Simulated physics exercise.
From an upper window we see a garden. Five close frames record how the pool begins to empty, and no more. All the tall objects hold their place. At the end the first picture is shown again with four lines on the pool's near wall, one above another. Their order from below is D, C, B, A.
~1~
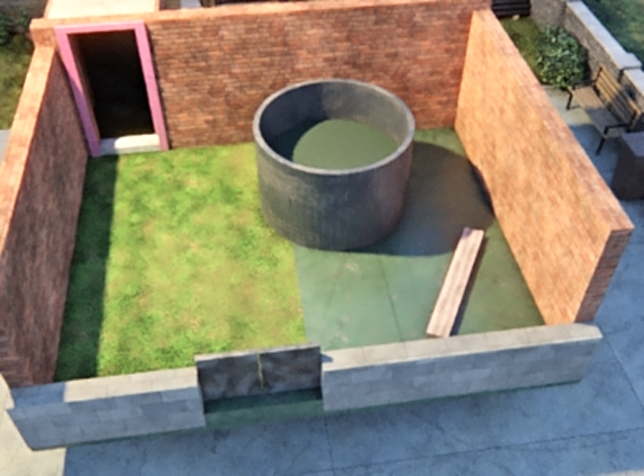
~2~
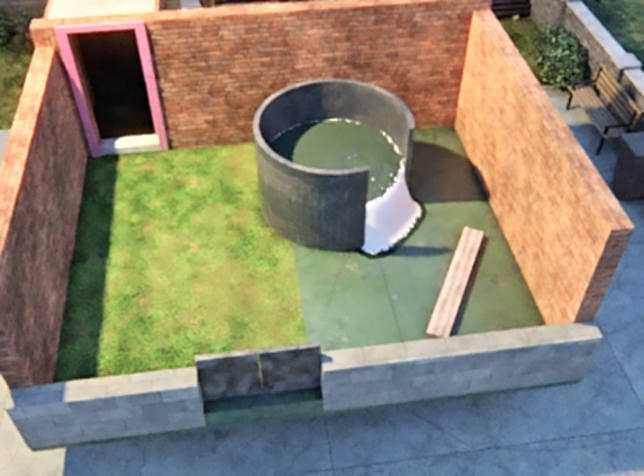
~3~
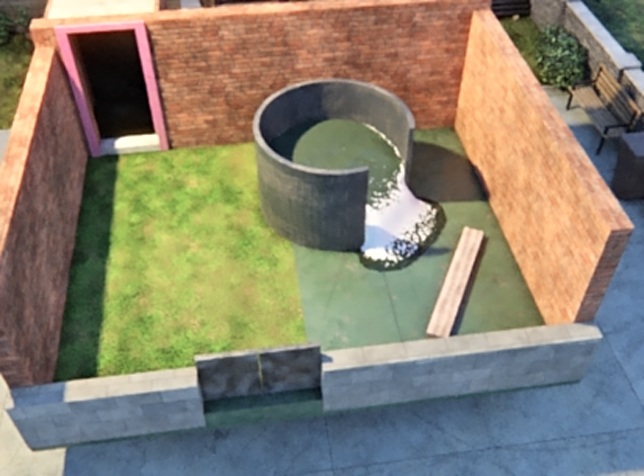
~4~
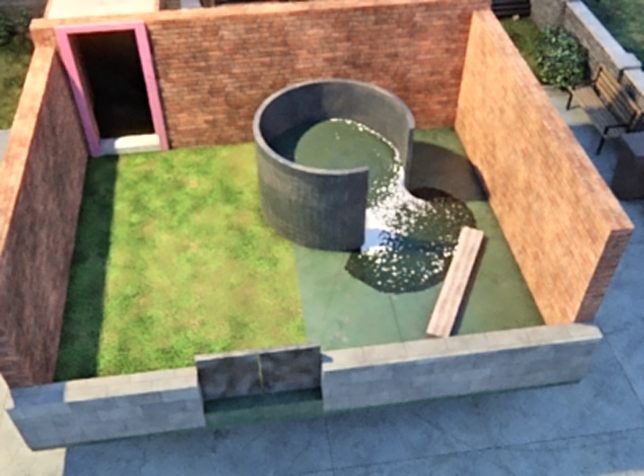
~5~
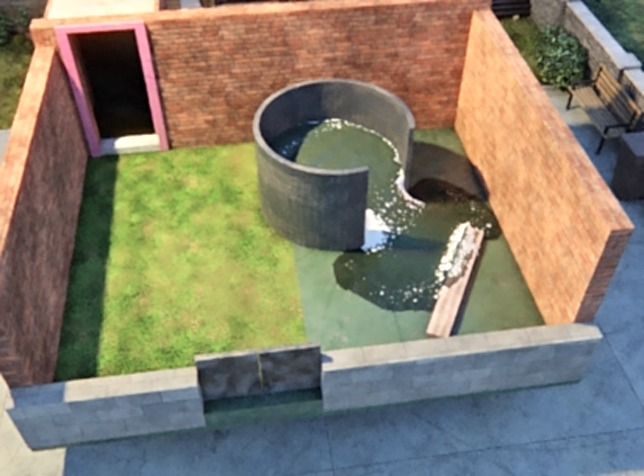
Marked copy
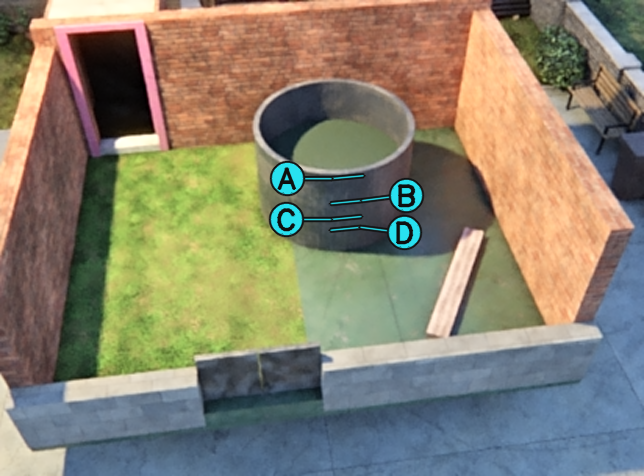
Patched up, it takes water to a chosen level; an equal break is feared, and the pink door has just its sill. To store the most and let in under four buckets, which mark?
B.
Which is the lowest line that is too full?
That is line A.
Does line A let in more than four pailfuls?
Yes, it does.
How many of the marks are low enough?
Three of them.
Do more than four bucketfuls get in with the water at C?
No, that is safe.
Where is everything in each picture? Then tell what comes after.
The first frame shows water in the pool at rest, its middle at (333, 161); foot of the pink doorway at (131, 153); shut gate at (259, 356).
In the second frame, 2 % of the ground under water, visible out to (411, 201).
In the third frame, 4 % of the ground under water, visible out to (428, 203).
In the fourth frame, 8 % of the ground under water, visible out to (460, 205).
In the fifth frame, 12 % of the ground under water, visible out to (495, 227).
In cyan, A at (347, 177); B at (346, 202); C at (346, 218); D at (345, 228); from the bottom up D, C, B, A.
If A is chosen, about 12 bucketfuls get in.
If B is chosen, a bucket or two gets in.
If C is chosen, nothing gets over.
If D is chosen, nothing gets over.
